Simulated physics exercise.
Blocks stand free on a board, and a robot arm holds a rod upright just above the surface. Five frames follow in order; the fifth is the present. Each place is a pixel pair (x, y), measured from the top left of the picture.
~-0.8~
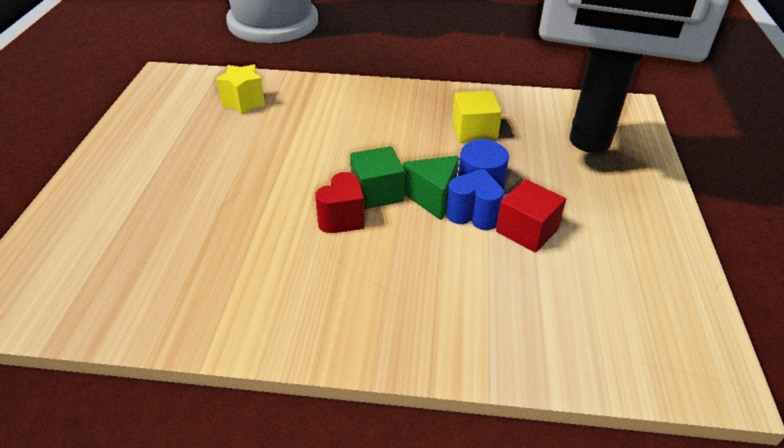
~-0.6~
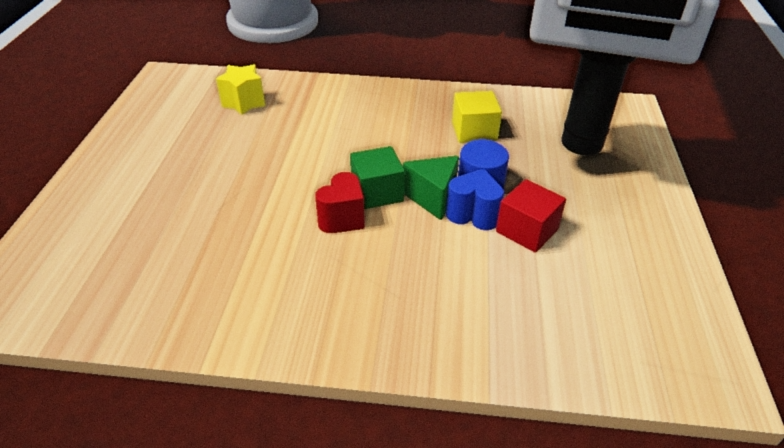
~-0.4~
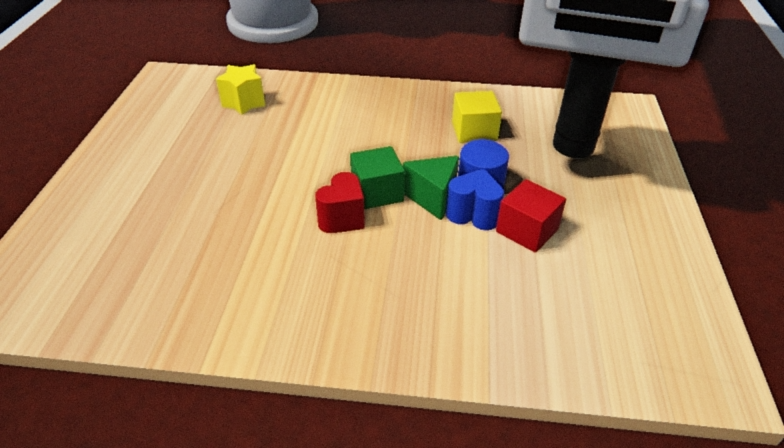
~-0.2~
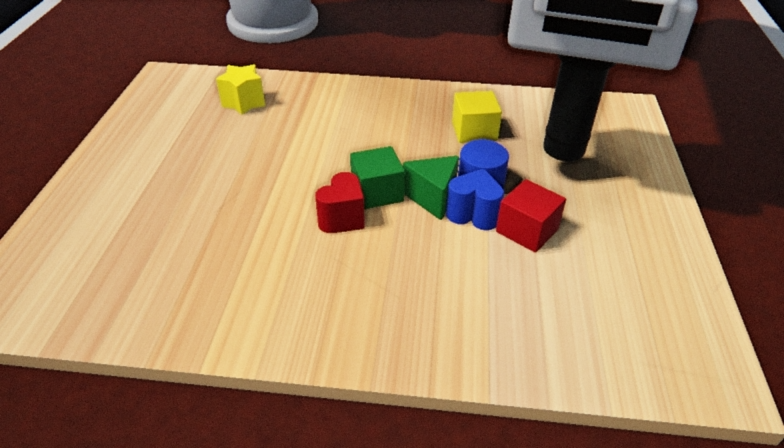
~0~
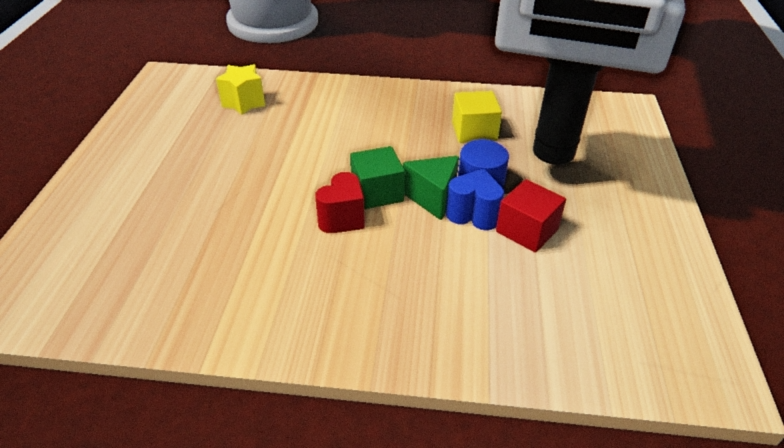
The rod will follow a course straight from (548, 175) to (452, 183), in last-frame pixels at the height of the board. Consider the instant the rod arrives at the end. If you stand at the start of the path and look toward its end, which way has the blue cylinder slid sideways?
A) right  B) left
The correct letter is A.
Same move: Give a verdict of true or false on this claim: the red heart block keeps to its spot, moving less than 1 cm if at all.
That statement is not accurate.
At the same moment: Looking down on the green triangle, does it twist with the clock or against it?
Answer: Against the clock.
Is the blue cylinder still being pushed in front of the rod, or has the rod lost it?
Pushed ahead.
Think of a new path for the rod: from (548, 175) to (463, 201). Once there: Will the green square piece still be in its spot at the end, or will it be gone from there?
It is carried off its spot.
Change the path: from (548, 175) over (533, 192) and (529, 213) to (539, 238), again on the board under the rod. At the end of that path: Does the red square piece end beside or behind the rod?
The answer is no.
On the path given first. Halfway along, rod at (504, 158); red heart block at (332, 189), turned 20° anticlockwise; green square piece at (369, 164), turned 20° clockwise; green triangle at (424, 167), turned 30° anticlockwise; blue cylinder at (460, 150).
At the end, rod at (454, 161); red heart block at (326, 191), turned 35° anticlockwise; green square piece at (358, 164), turned 20° clockwise; green triangle at (398, 171), turned 75° anticlockwise; blue cylinder at (410, 145).
